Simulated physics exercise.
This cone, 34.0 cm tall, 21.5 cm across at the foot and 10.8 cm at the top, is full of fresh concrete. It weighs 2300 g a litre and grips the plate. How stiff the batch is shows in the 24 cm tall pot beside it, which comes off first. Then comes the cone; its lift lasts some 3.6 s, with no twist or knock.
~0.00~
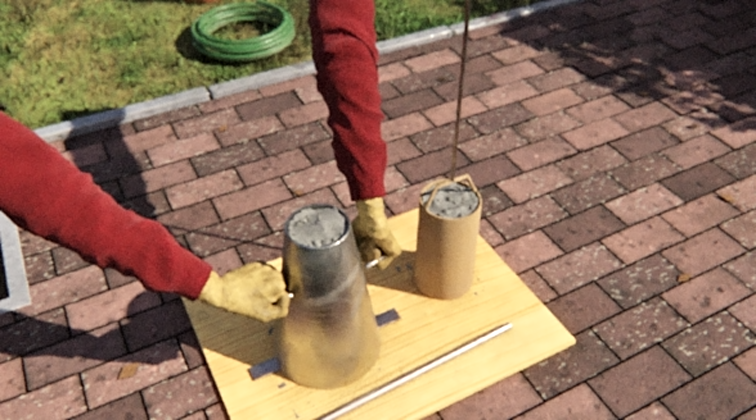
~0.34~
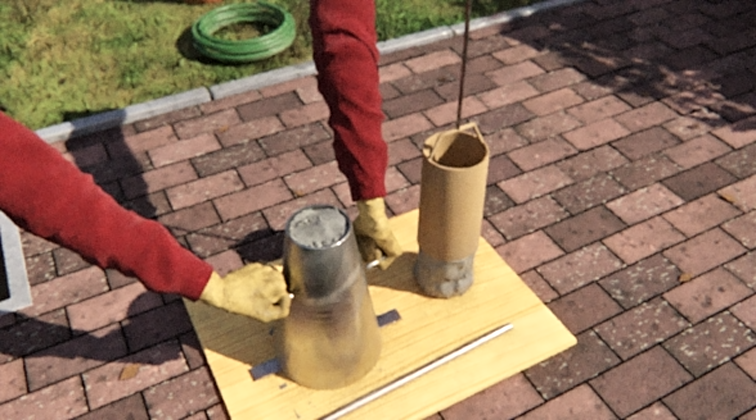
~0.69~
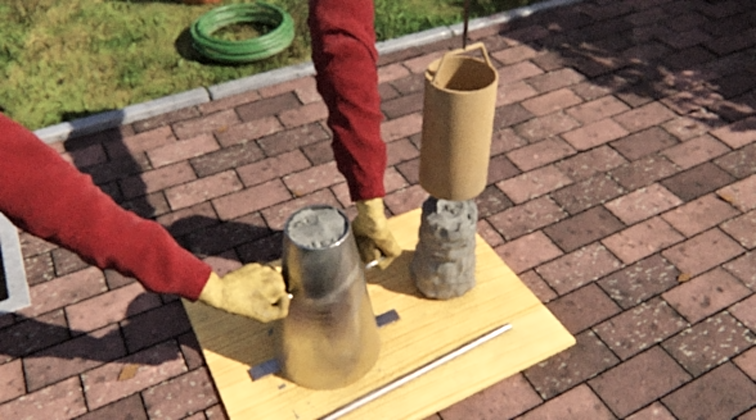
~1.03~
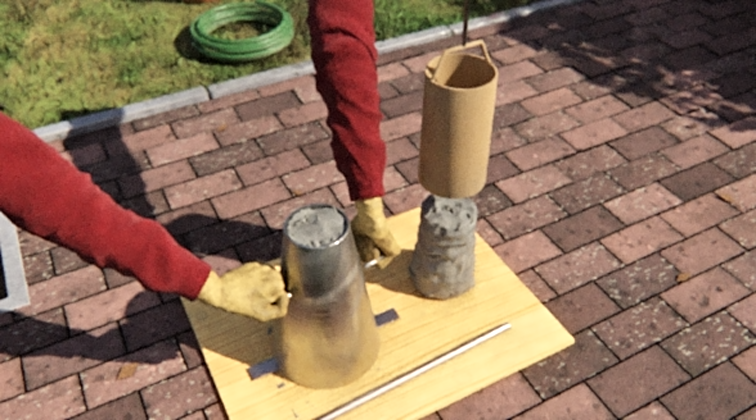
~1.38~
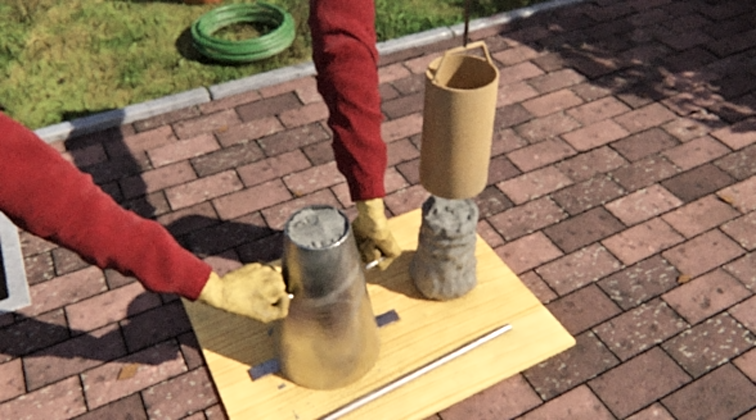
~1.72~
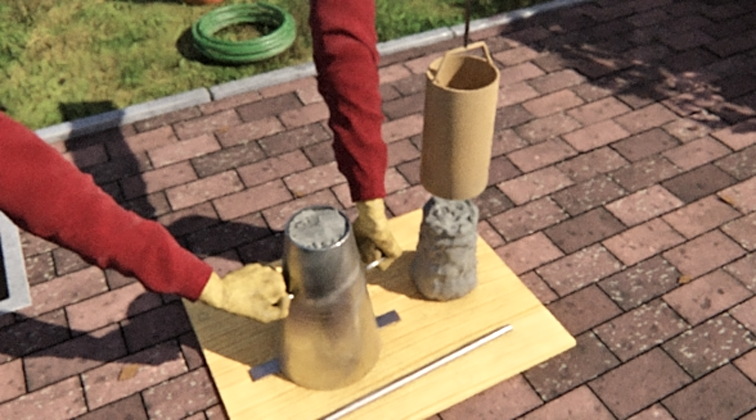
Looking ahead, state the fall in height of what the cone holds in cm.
Expect roughly 2 cm.
By 2.6 s, the cone is up 7.7 cm; the fresh concrete has come down 1.5 cm to 32 cm and is 22 cm wide.
By 3.5 s, the cone is up 21 cm; the fresh concrete has come down 1.9 cm to 32 cm and is 22 cm wide.
By 4.4 s, the cone is up 34 cm; the fresh concrete has come down 2.1 cm to 32 cm and is 22 cm wide.
By 5.5 s, the cone is clear; the fresh concrete has come down 2.2 cm to 32 cm and is 23 cm wide.
By 6.1 s, at rest, the cone is clear; the fresh concrete has come down 2.3 cm to 32 cm and is 23 cm wide.
